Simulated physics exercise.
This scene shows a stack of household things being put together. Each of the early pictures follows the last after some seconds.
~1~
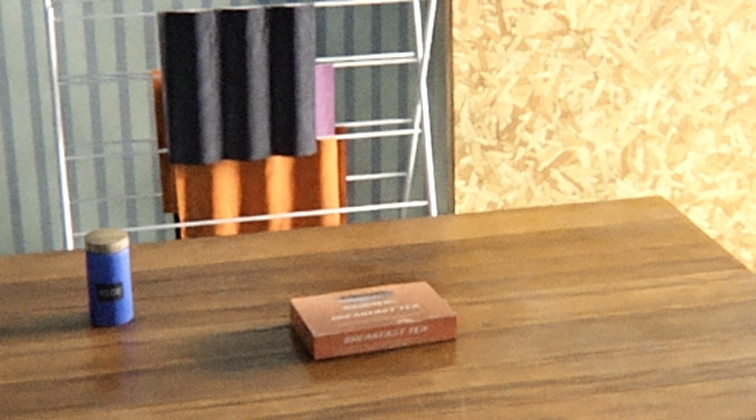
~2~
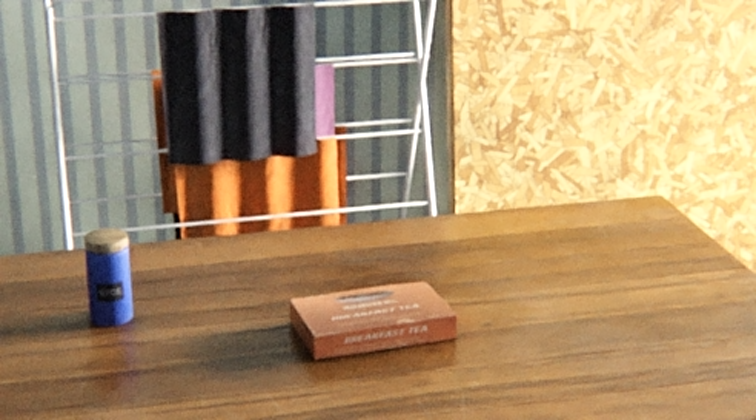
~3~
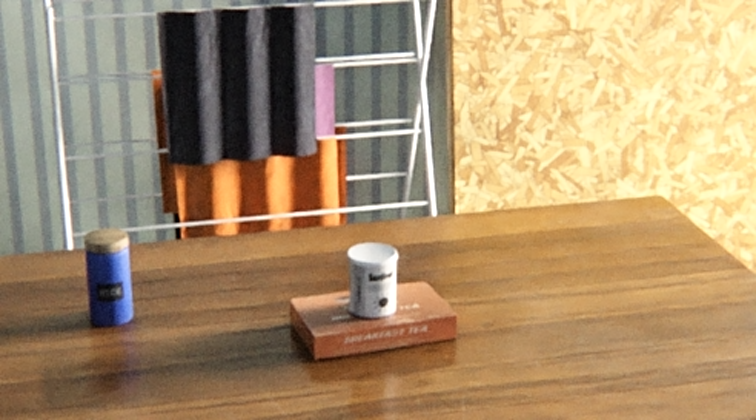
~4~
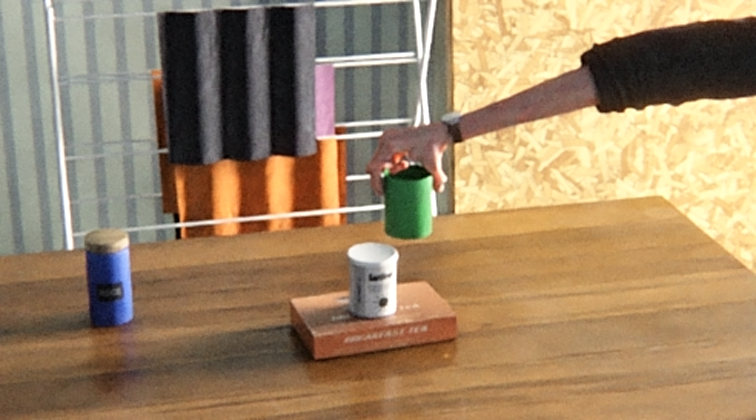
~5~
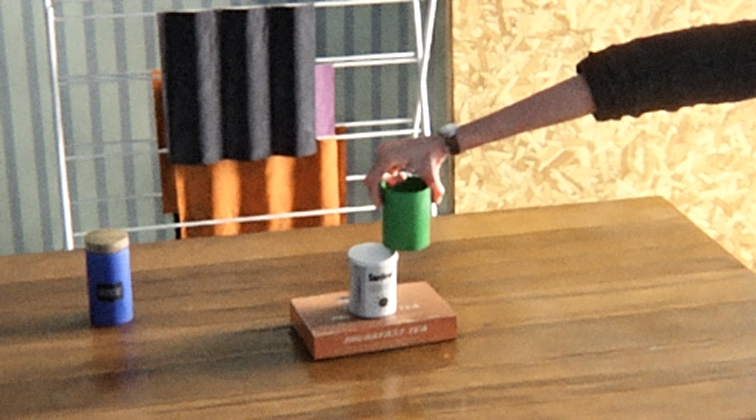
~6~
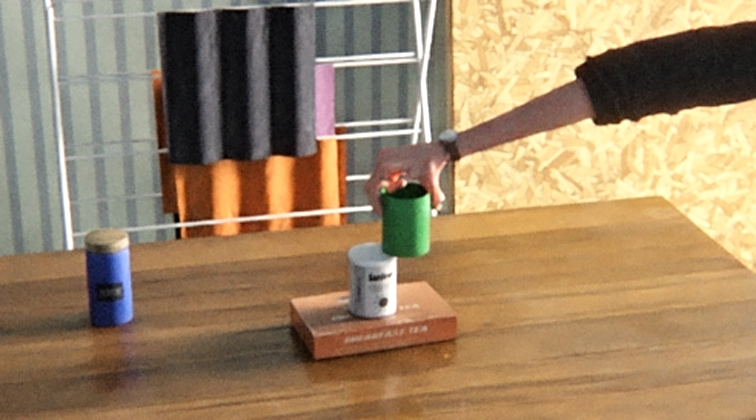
A hand lowers a green cup beside a white pot sitting on an orange packet.
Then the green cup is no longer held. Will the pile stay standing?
Well, the stack doesn't stay in one piece.
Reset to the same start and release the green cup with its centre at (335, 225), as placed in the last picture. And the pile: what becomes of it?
Then it loses its balance.
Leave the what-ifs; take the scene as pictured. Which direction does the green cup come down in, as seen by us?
It goes rightward.
Then, 0.40 s after the last picture, green cup now fallen.
Then, 0.50 s after the last picture, things are still on the move.
Then, 1.40 s after the last picture, nothing new.
At rest, fallen, green cup; the other 3 in place. Seen from the same camera at the end, green cup near (478, 295). The pile gives way.
